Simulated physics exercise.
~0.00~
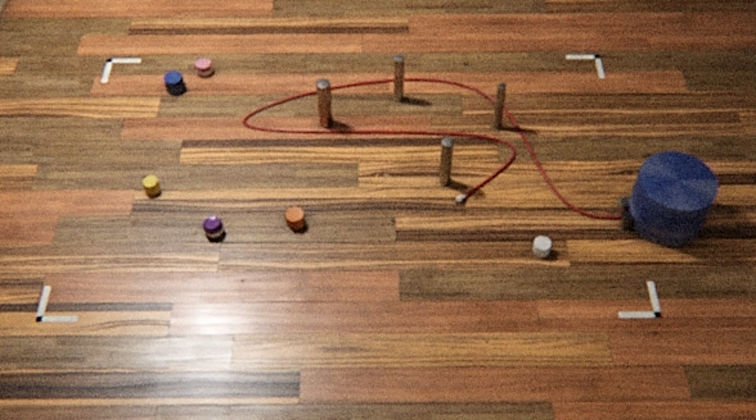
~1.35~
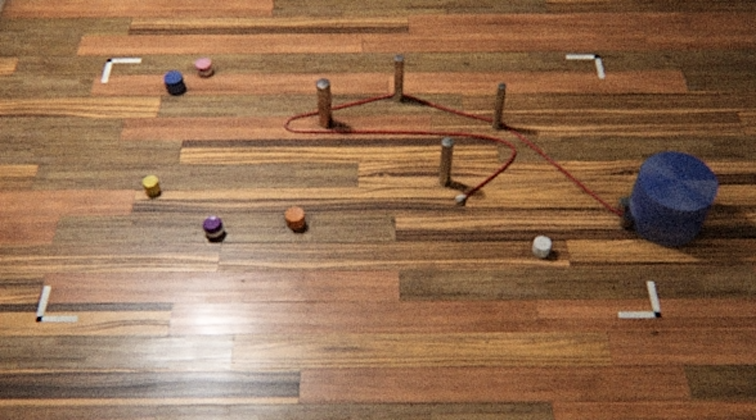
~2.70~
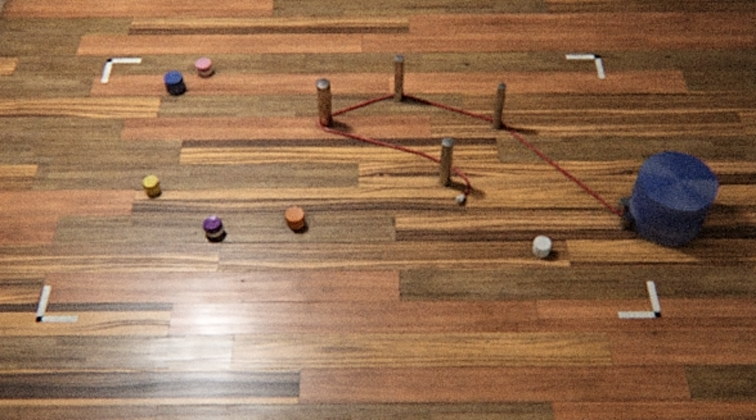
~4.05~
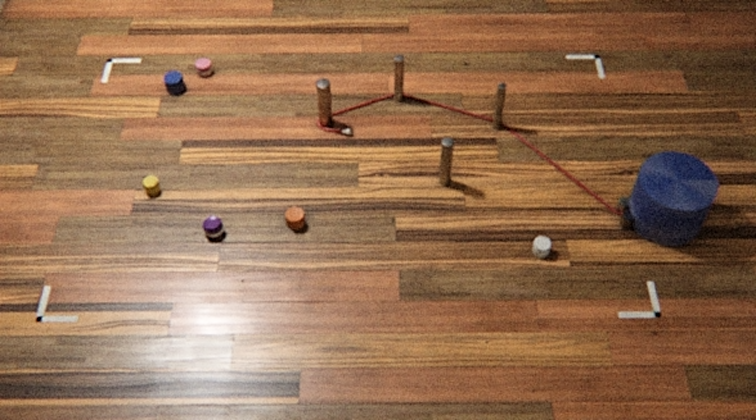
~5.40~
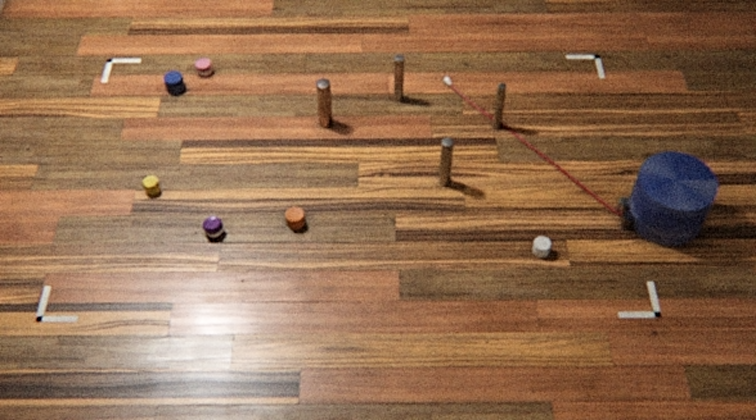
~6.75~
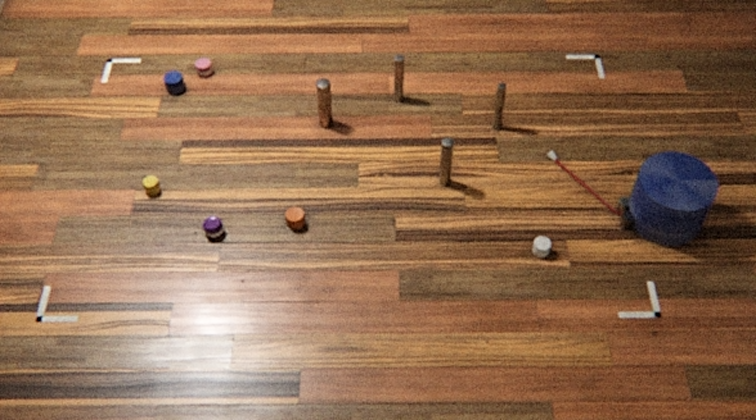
A large blue reel stands at the right of a wooden plank floor, seen from above at an angle, with its thin red lead looped loosely among four upright posts. Blue and pink pieces sit at the upper left, yellow, purple and orange ones lower down, and a white one near the reel, all between pale corner marks. The reel draws the lead in, and the loop tightens against the posts. Its pale end slips past the near post, then the left one, and swings free toward the right. It stops short of the reel, with a short length still out and the small pieces unmoved.
